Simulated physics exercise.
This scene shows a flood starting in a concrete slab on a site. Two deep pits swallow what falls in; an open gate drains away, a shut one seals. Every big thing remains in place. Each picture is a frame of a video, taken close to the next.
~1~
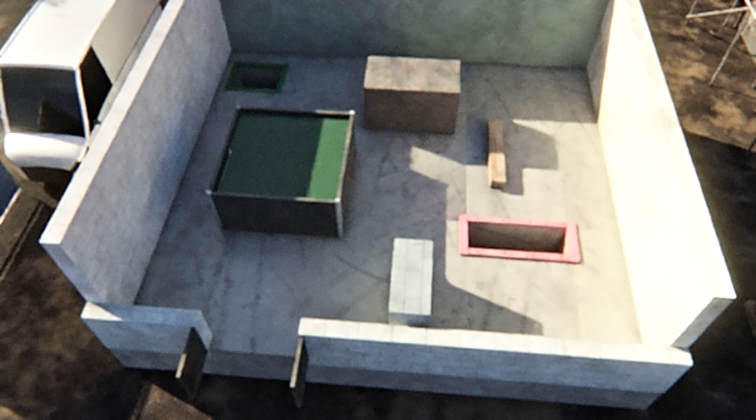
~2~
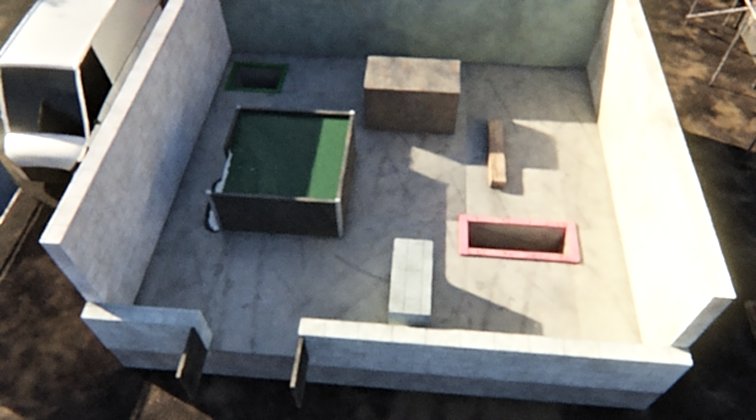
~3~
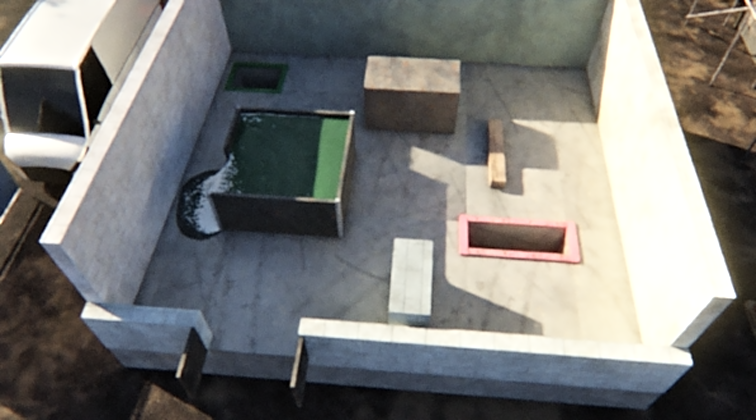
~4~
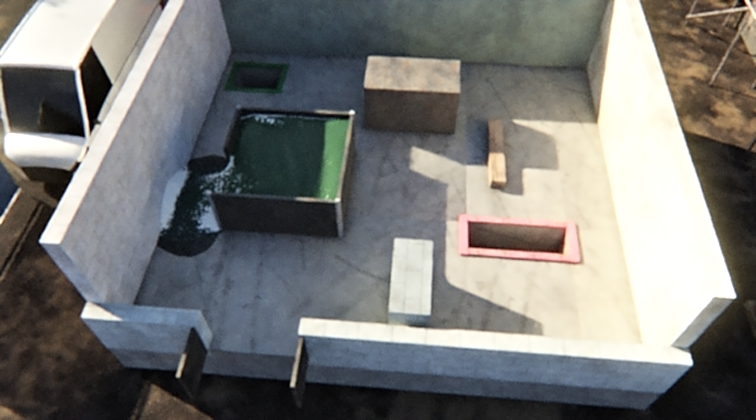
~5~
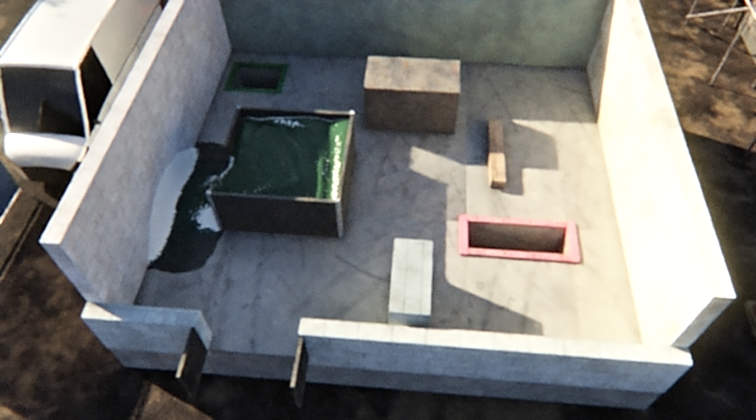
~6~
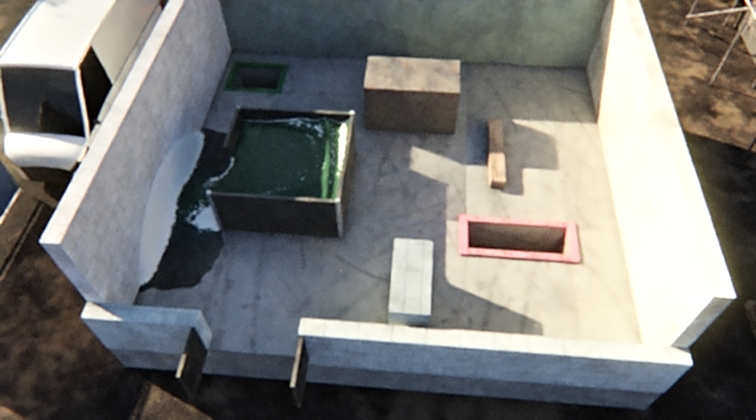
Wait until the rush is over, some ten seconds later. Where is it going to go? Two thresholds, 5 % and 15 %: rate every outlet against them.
Rating by outlet: Gate - between the two, pink pit - below both, green pit - above both.
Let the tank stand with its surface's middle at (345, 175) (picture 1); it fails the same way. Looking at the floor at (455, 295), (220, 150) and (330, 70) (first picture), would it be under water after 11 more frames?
Taking them as they were asked, they come out bone dry, soaked, bone dry.
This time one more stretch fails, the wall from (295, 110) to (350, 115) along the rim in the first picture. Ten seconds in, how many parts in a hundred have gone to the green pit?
That would be green at 35 percent.
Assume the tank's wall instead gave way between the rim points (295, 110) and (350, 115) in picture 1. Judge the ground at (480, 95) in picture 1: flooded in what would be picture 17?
Submerged.
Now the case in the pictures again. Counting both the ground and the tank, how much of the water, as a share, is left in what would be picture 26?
About 86 per cent.
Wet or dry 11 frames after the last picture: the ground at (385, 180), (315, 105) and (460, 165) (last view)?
In that order, the three spots are high and dry, soaked and high and dry.
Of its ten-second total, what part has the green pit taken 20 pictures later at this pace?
My estimate: Close to 45 per cent.
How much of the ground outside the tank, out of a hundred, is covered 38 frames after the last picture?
Roughly 65 %.
A moment on, water covers 15 % of the floor; the gate 0 %, the pink pit 0 %, the green pit 0 %.
Next, water covers 25 % of the floor; the gate 1 %, the pink pit 0 %, the green pit 4 %.
Then, water covers 40 % of the floor; the gate 3 %, the pink pit 0 %, the green pit 10 %.
Later, water covers 65 % of the floor; the gate 7 %, the pink pit 0 %, the green pit 17 %.
In the end, water covers 90 % of the floor; the gate 10 %, the pink pit 1 %, the green pit 23 %.
